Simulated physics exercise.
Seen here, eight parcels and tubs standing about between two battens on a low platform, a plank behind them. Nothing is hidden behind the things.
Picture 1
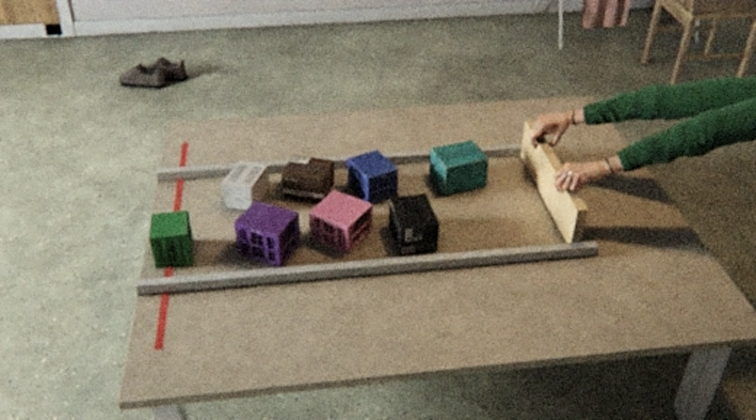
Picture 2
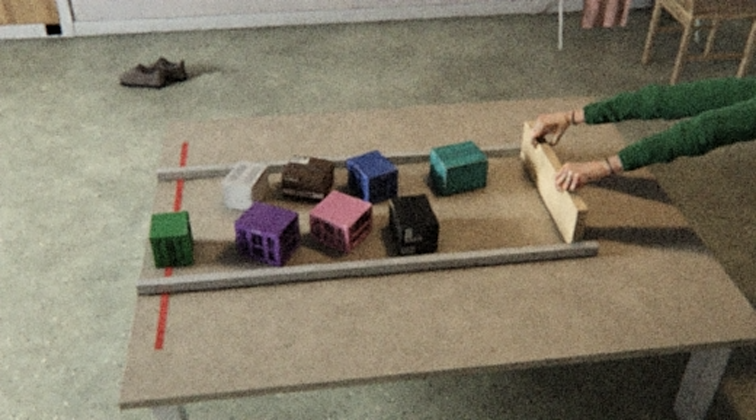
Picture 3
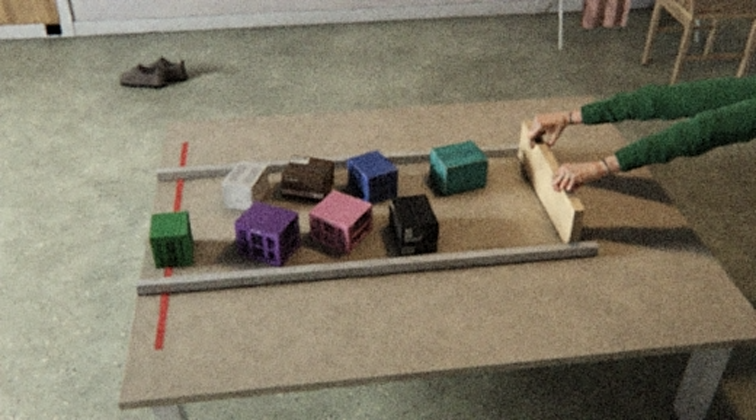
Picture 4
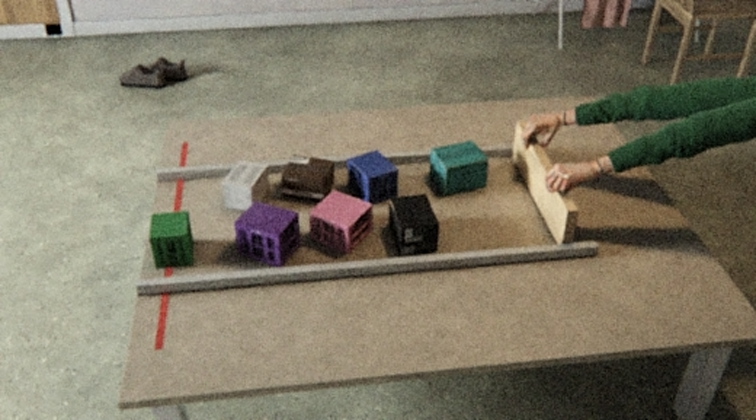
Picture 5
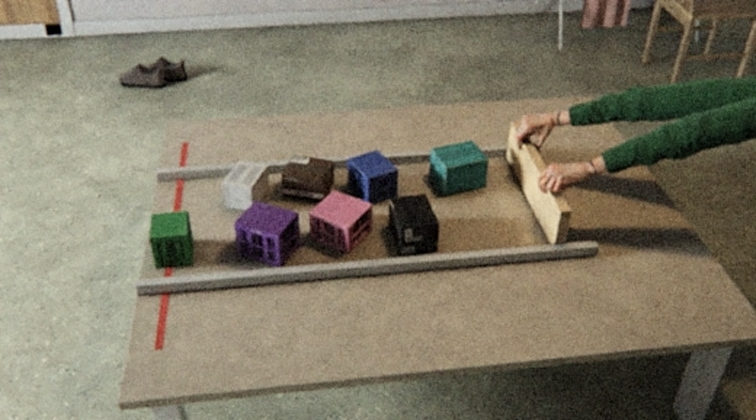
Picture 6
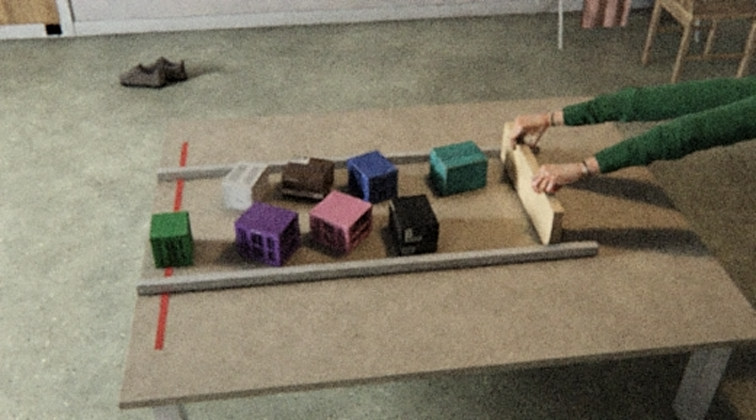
Plank pushed slowly a short way left by two green-sleeved hands, eight coloured crates and parcels standing still between two battens.
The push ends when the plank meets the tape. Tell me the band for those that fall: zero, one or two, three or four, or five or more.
As it turns out, the number that fall off is five or more.
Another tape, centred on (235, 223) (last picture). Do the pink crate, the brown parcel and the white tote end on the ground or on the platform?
The pink crate remains up; the brown parcel tumbles off; the white tote tumbles off.
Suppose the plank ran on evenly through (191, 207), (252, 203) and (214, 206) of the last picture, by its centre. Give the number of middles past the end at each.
In that order 6, 3 and 6.
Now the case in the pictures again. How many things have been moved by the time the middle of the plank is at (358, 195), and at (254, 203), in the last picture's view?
At the one place 7, at the other 8.
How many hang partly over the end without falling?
The number is 2.
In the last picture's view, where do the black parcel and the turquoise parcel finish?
About (147, 239), and the other about (151, 188).
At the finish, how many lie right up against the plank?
That makes 2.
A little later, none off yet; green crate at rest near (172, 239); white tote shifted a little near (236, 188); purple crate at rest near (267, 234).
When it is over, the number that fall off is five or more; down, blue crate, pink crate, brown parcel, purple crate, white tote and green crate.
